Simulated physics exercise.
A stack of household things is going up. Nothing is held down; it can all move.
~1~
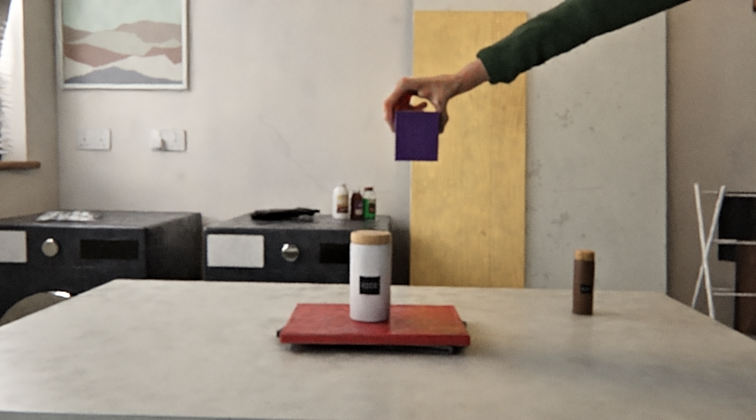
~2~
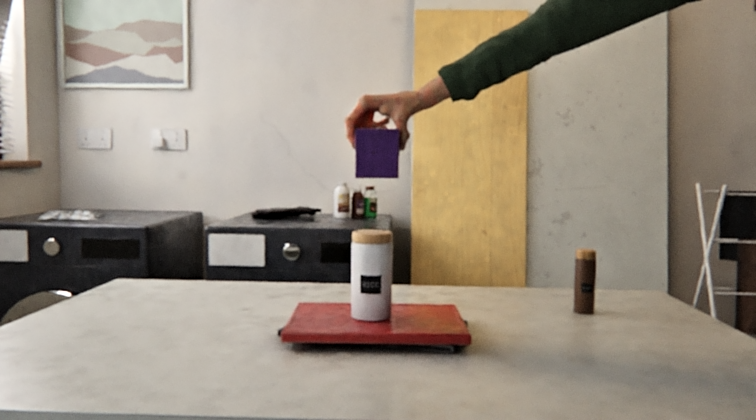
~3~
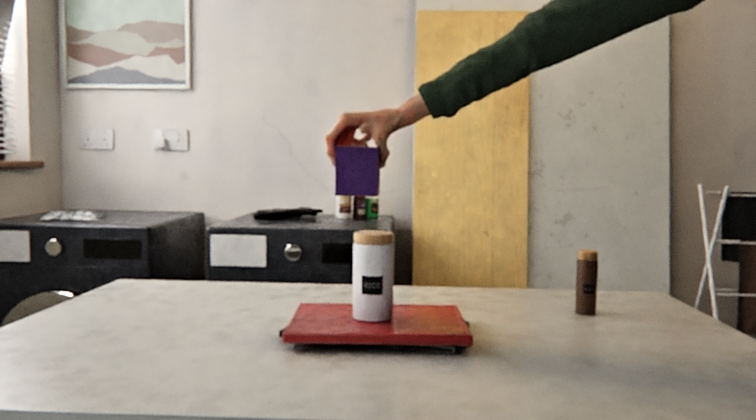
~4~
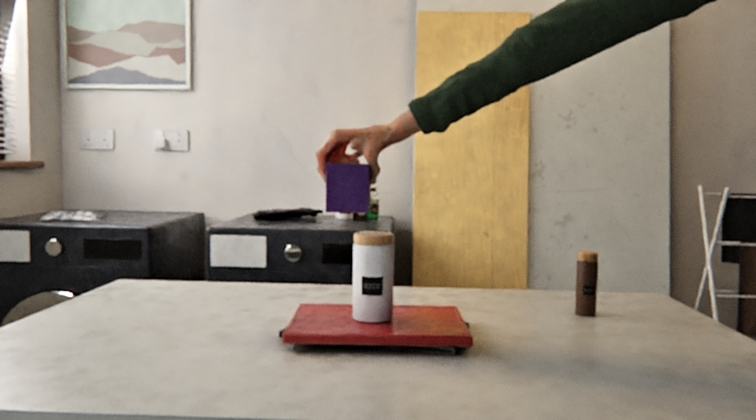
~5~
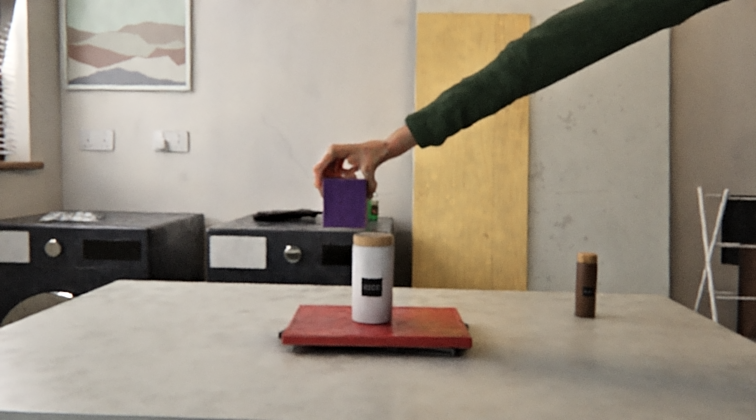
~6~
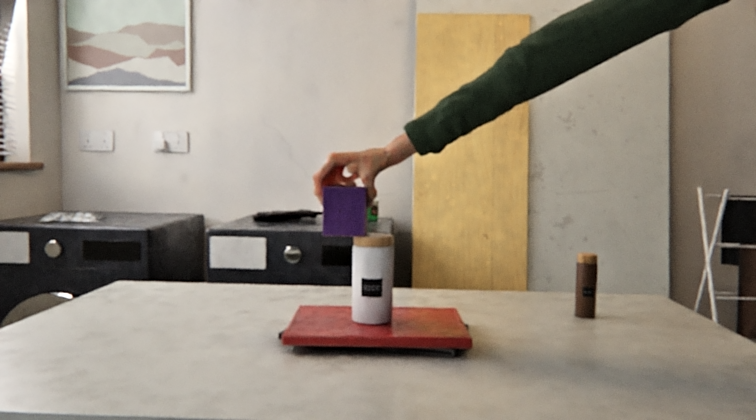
A purple block in a hand moves left and down onto the white container's lid.
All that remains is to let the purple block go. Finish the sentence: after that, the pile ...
The pile collapses.
Then, 0.40 s on from there, purple block now fallen.
Then, 0.80 s on from there, things are still on the move.
Then, 2.20 s on from there, as before.
In the end, fallen, purple block; the other 4 unmoved. The pile loses its balance.
